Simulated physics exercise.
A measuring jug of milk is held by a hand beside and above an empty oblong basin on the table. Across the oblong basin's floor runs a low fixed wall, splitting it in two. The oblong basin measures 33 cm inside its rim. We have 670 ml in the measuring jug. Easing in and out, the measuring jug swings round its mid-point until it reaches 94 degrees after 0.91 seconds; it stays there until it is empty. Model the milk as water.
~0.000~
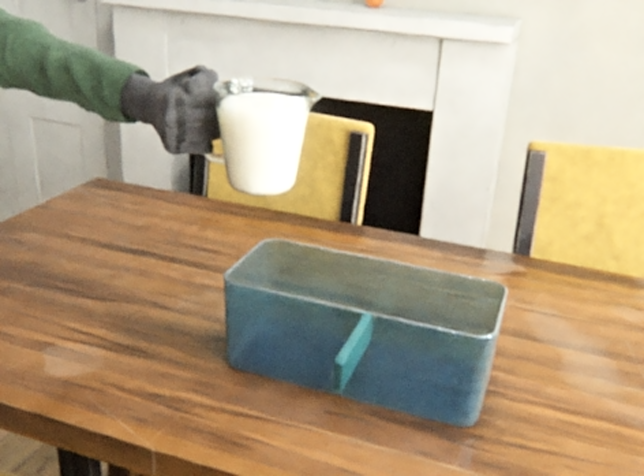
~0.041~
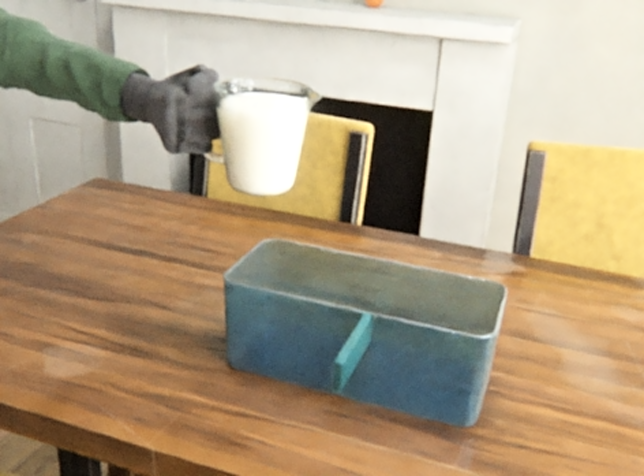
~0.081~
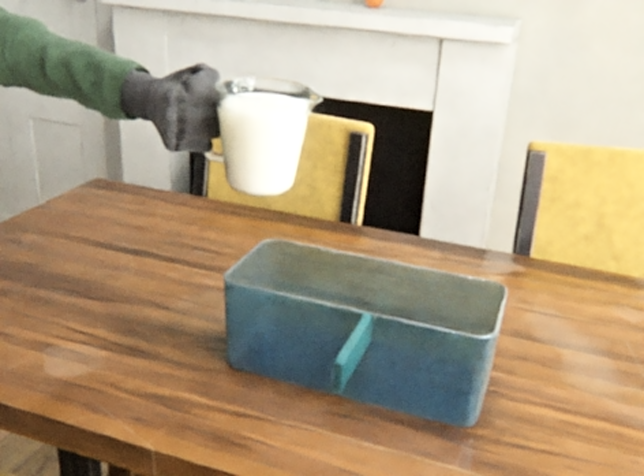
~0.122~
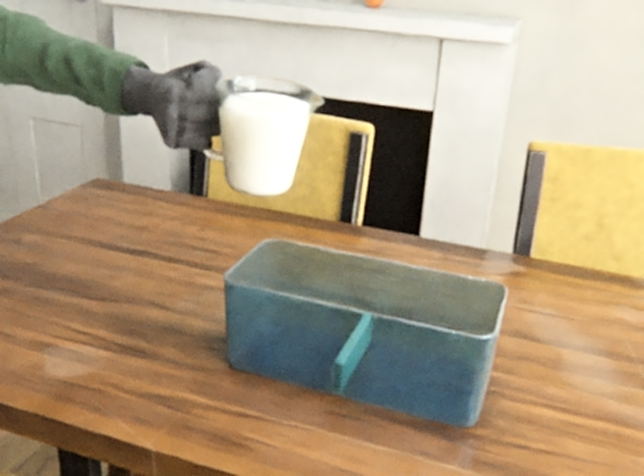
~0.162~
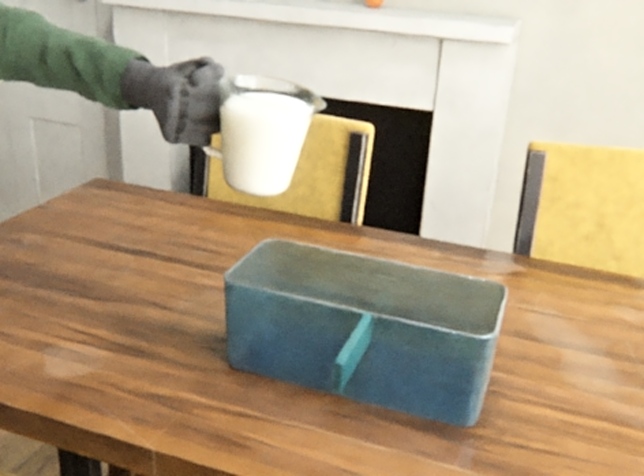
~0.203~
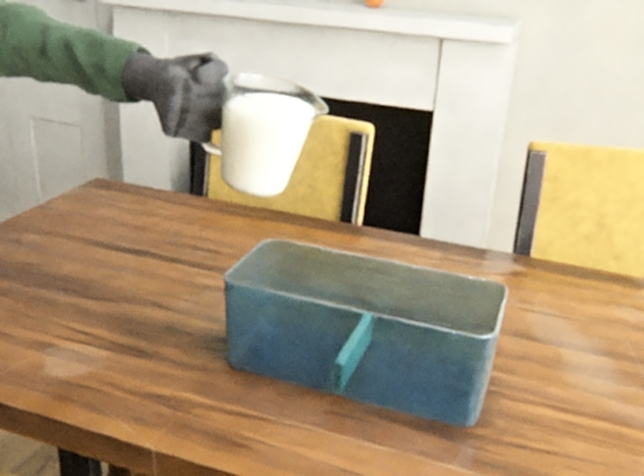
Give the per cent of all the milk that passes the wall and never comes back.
I would say 85 percent.
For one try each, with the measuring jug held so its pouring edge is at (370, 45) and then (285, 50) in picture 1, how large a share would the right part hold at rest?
It comes to 90 per cent, and then 20 per cent.
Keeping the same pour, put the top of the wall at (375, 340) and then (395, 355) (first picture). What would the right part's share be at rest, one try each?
30 per cent first, 10 per cent second.
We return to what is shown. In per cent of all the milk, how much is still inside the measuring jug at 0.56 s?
78 %.
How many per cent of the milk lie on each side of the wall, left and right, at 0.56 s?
Roughly 0 sits left and 2 sits right.
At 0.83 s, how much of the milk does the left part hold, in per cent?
Left share: Approx. 3 %.
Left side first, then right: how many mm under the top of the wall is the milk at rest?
Left roughly 38 mm; right roughly 18 mm.
Then, 0.56 s in, the tilt is 64° and 78 per cent is still to pour, 0 is left of the wall and 2 right of it.
Then, 0.83 s in, the tilt is 92° and 30 per cent is still to pour, 3 is left of the wall and 44 right of it.
Then, 1.11 s in, the tilt is 94° and 4 per cent is still to pour, 7 is left of the wall and 83 right of it.
Then, 1.41 s in, the tilt is 94° and 0 per cent is still to pour, 12 is left of the wall and 87 right of it.
Finally, 14 per cent lies left of the wall, 85 right of it and 1 outside.
